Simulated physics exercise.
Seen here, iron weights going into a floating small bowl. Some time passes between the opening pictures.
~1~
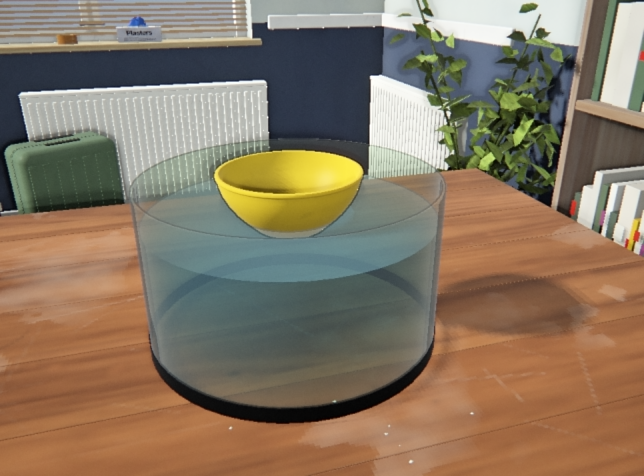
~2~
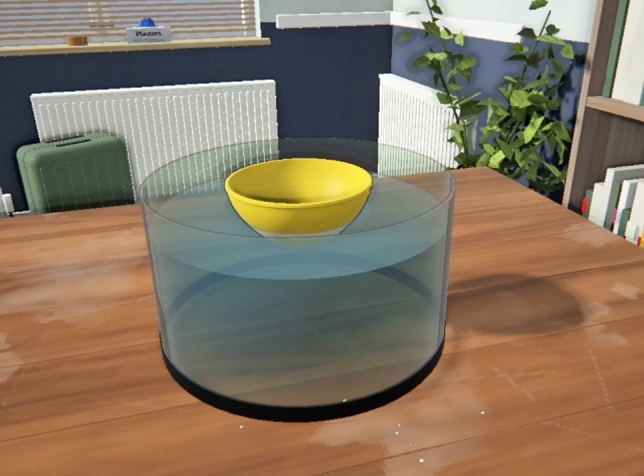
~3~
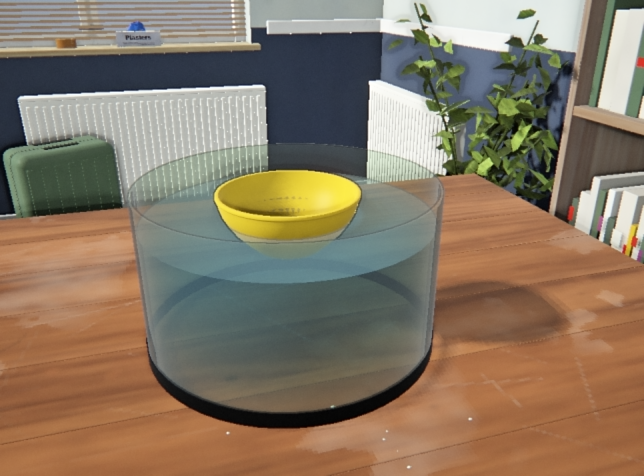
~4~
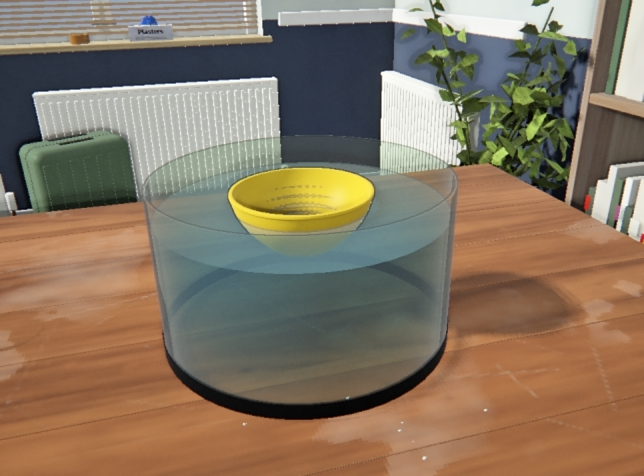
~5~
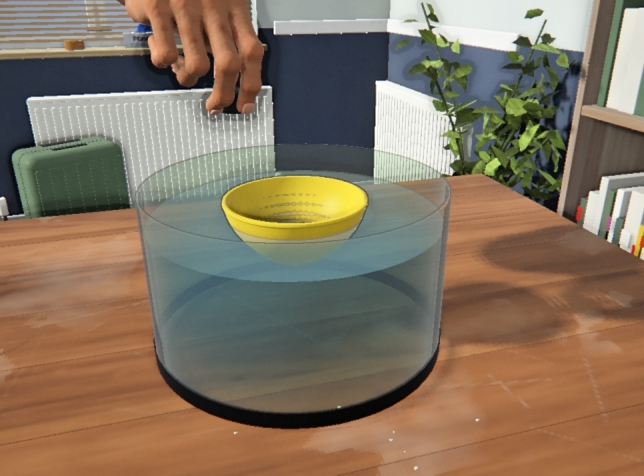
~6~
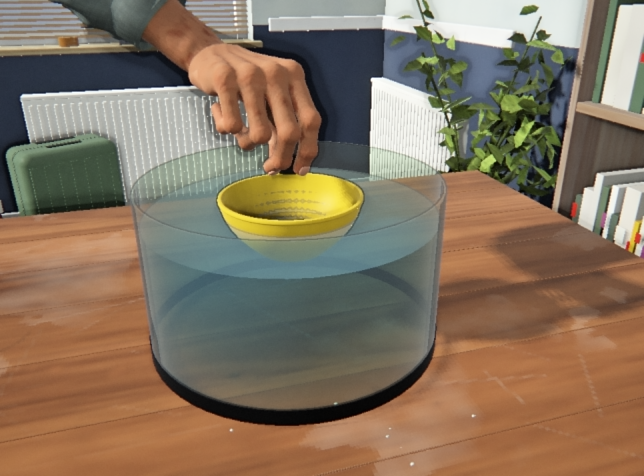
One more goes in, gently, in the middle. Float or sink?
The small bowl keeps floating.
Shortly, the iron weight is in and the small bowl dips.
Then, it steadies; about a fifth of its side above the surface.
At the finish, the small bowl floats; about a fifth of its side above the surface.
